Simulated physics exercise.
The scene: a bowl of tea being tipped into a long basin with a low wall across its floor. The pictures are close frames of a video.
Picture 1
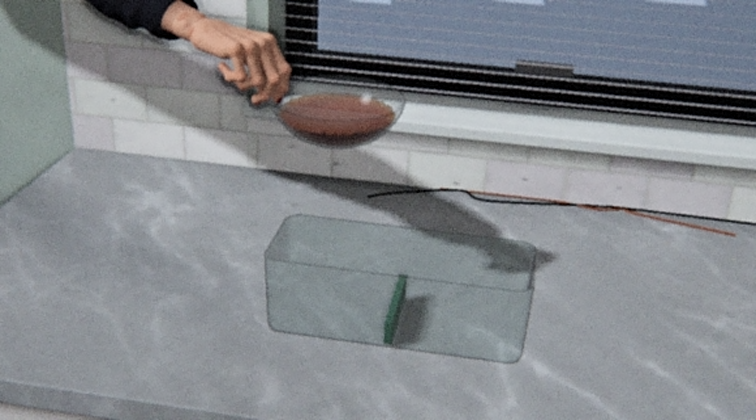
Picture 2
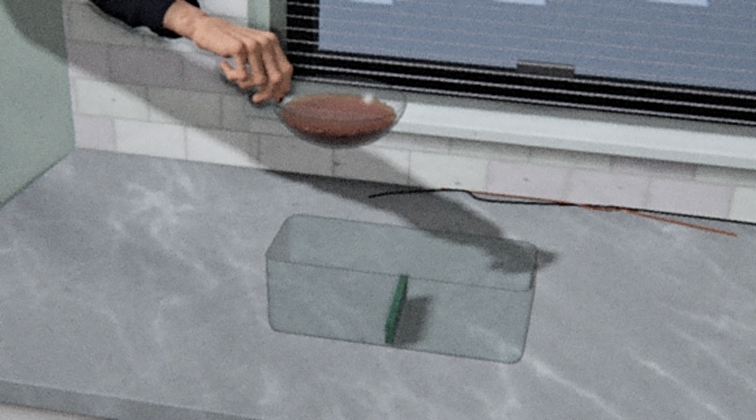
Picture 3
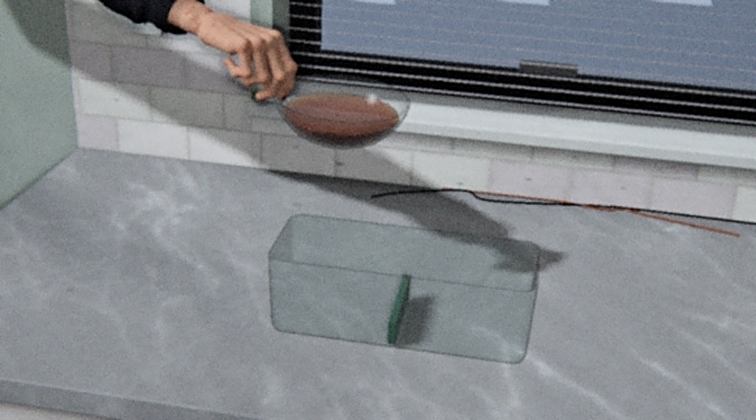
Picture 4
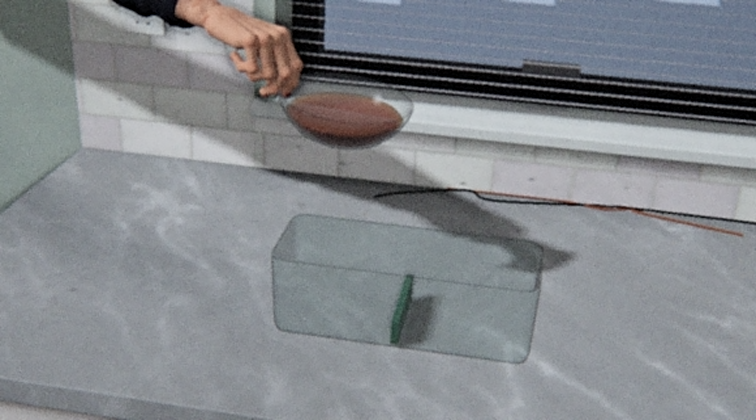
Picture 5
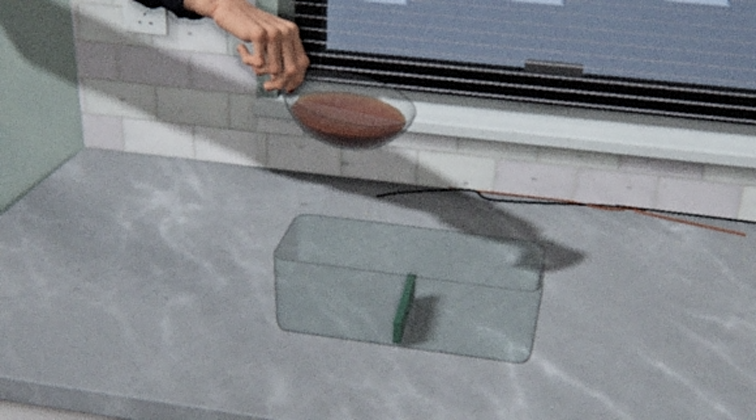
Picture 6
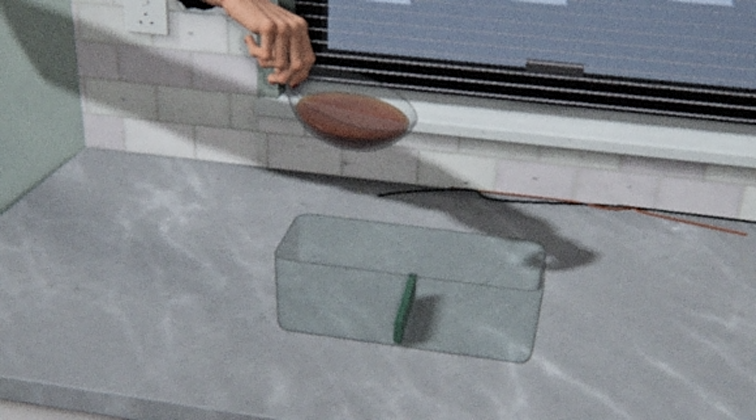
At the start, a hand at the upper left holds a clear bowl of reddish-brown tea level above a long, clear basin with a low green wall across its floor. The hand then tilts the bowl gradually to the right, its right rim dipping while the basin stays still.
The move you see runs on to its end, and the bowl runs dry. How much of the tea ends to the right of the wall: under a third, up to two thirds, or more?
In the end above two thirds is right of the wall.
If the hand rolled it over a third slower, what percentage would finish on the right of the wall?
Roughly 85 in a hundred.
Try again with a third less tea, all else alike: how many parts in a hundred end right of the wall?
Some 80 per cent.
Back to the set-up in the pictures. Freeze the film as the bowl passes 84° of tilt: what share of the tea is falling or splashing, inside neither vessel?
Close to 65 per cent.
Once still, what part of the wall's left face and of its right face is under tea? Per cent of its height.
Left: 10 %. Right: 50 %.
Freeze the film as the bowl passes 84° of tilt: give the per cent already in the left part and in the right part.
Left: 0 %. Right: 30 %.
A moment on, the bowl is tipped on its side and 6 per cent is still to pour, 0 is left of the wall and 30 right of it.
Next, the bowl is tipped right over and 0 per cent is still to pour, 16 is left of the wall and 81 right of it.
Then the bowl is tipped right over and 0 per cent is still to pour, 18 is left of the wall and 81 right of it.
Later the bowl is tipped right over and 0 per cent is still to pour, 18 is left of the wall and 81 right of it.
At rest 18 per cent lies left of the wall, 81 right of it and 1 outside.
